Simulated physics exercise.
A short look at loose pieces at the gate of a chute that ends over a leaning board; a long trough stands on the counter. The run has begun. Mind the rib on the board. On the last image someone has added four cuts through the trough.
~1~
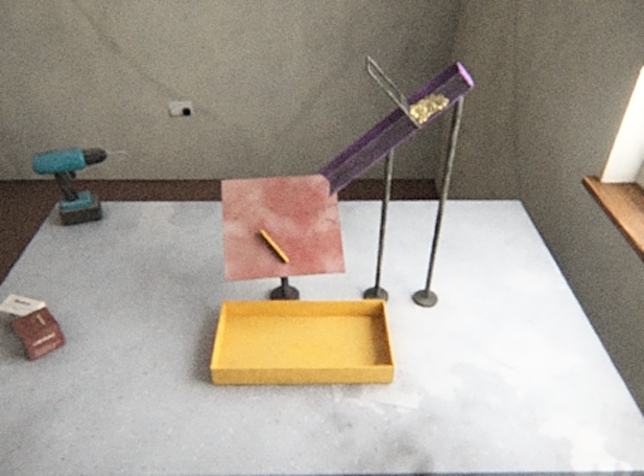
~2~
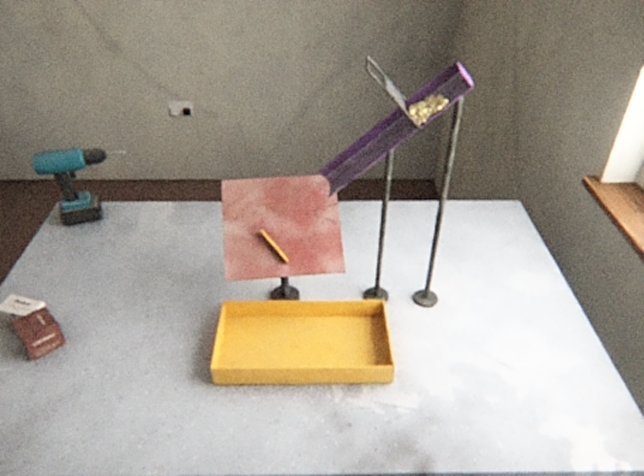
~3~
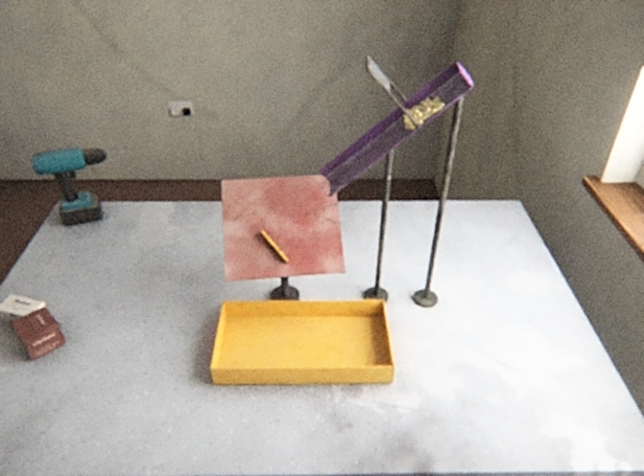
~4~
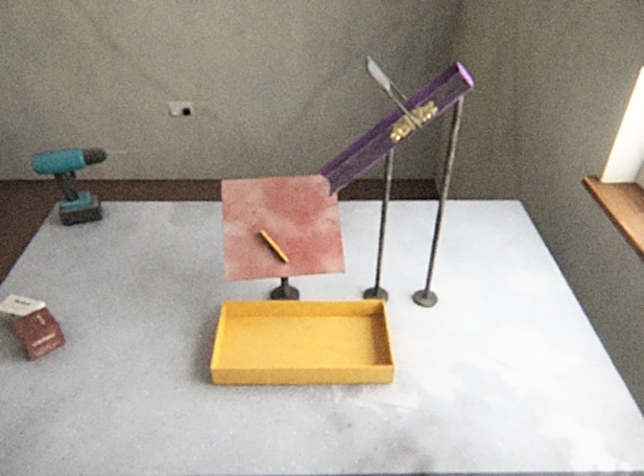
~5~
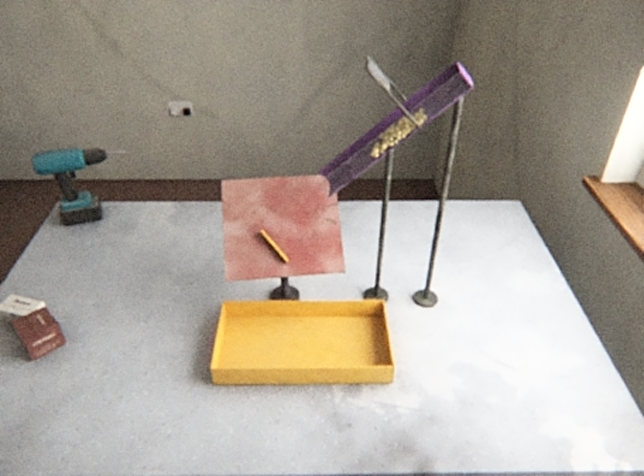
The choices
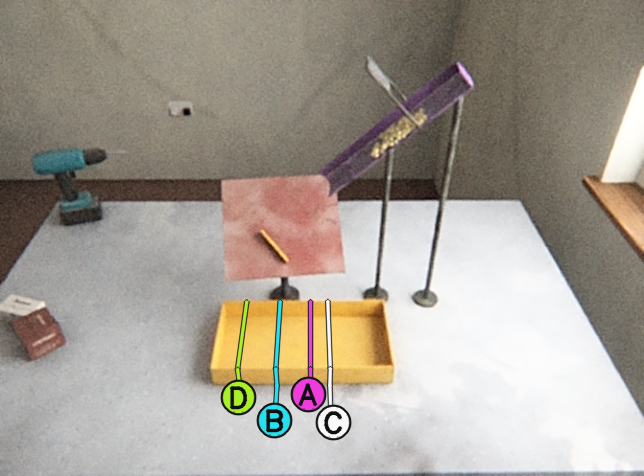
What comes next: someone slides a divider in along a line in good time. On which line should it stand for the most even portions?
A is best.
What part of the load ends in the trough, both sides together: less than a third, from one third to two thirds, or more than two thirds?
About that: More than two thirds.
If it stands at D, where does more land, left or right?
More lands on the right.
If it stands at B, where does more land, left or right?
The right side.
On the marked copy, line A crosses the front rim at (310, 367); line B crosses the front rim at (275, 368); line C crosses the front rim at (330, 367); line D crosses the front rim at (237, 368).
With A, of what is caught, about half on the left of the divider, about half on the right.
With B, of what is caught, about a quarter on the left of the divider, most on the right.
With C, of what is caught, nearly all on the left of the divider, a small part on the right.
With D, of what is caught, a small part on the left of the divider, nearly all on the right.
